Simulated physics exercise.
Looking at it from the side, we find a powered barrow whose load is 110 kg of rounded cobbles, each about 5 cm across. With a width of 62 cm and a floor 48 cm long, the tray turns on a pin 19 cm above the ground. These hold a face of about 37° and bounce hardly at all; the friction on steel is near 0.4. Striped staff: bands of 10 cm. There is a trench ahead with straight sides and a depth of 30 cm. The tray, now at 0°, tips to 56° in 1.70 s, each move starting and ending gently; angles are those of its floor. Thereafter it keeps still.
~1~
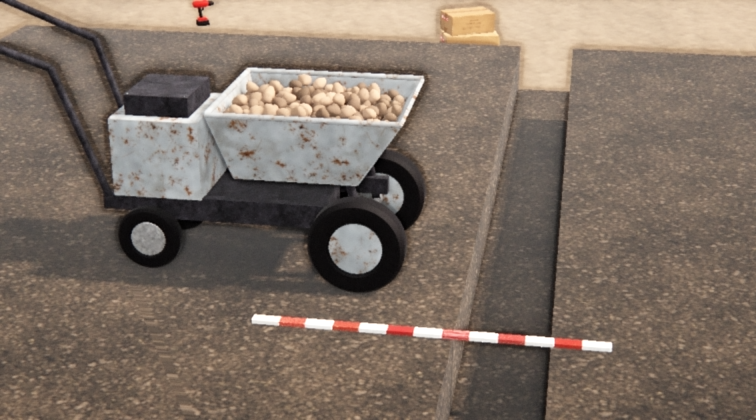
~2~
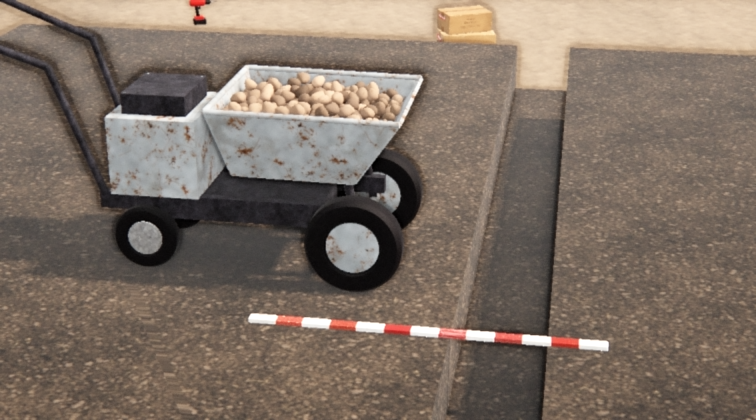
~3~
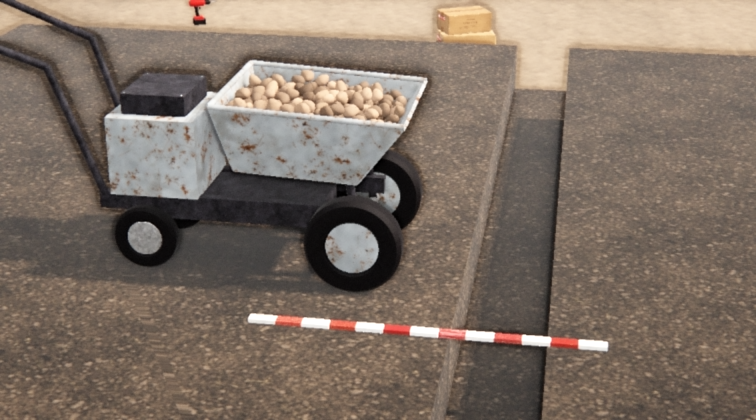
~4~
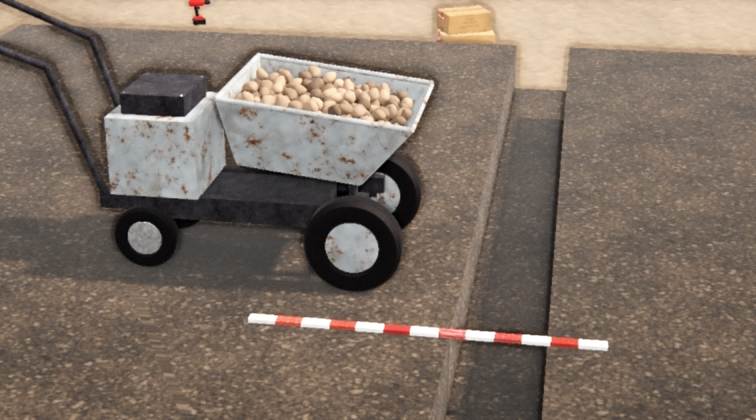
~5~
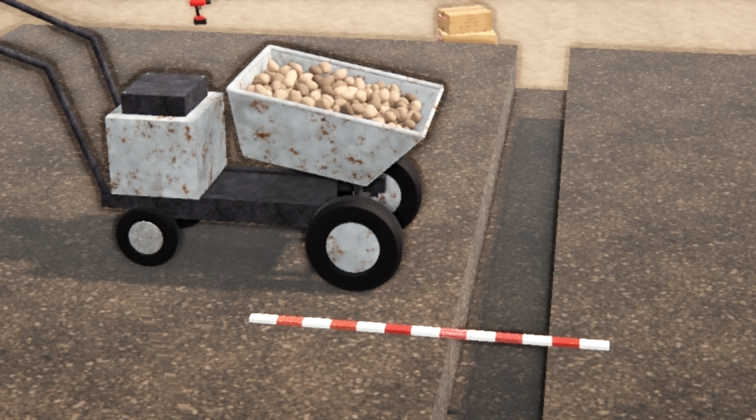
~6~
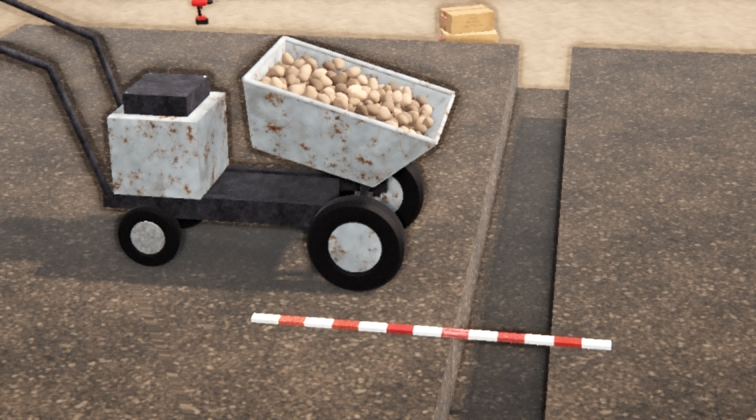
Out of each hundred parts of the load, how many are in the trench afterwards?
About 42 out of 100.
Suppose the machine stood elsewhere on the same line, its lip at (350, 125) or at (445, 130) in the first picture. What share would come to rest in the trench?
The first start gives about 40 per cent, the second about 15.
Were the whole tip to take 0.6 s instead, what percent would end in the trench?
Probably about 30 in a hundred.
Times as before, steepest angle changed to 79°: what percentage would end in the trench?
I'd guess some 80 in a hundred.
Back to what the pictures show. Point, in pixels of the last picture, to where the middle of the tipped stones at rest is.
The resting stones are centred at roughly (522, 329).
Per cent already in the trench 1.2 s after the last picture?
Approx. 10 % of the load.
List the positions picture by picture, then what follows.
Lip at (401, 125), floor tilted 0°, highest stones at (311, 91), in the first frame.
Lip at (400, 125), floor tilted 1°, highest stones at (301, 88), in the second frame.
Lip at (405, 128), floor tilted 3°, highest stones at (293, 84), in the third frame.
Lip at (412, 131), floor tilted 6°, highest stones at (290, 79), in the fourth frame.
Lip at (423, 136), floor tilted 11°, highest stones at (288, 74), in the fifth frame.
Lip at (436, 143), floor tilted 16°, highest stones at (291, 68), in the sixth frame.
Then, 0.7 s after the last picture the floor is at 47°, 100 % in the tray; the foremost stones are at (469, 176).
Then, 1.2 s after the last picture the floor is at 56°, 90 % in the tray, 10 % in the trench; the foremost stones are at (550, 286).
Then, 1.6 s after the last picture the floor is at 56°, 72 % in the tray, 25 % in the trench, 3 % past the trench; the foremost stones are at (603, 278).
Then, 3.5 s after the last picture the floor is at 56°, 55 % in the tray, 42 % in the trench, 4 % past the trench; the foremost stones are at (644, 287).
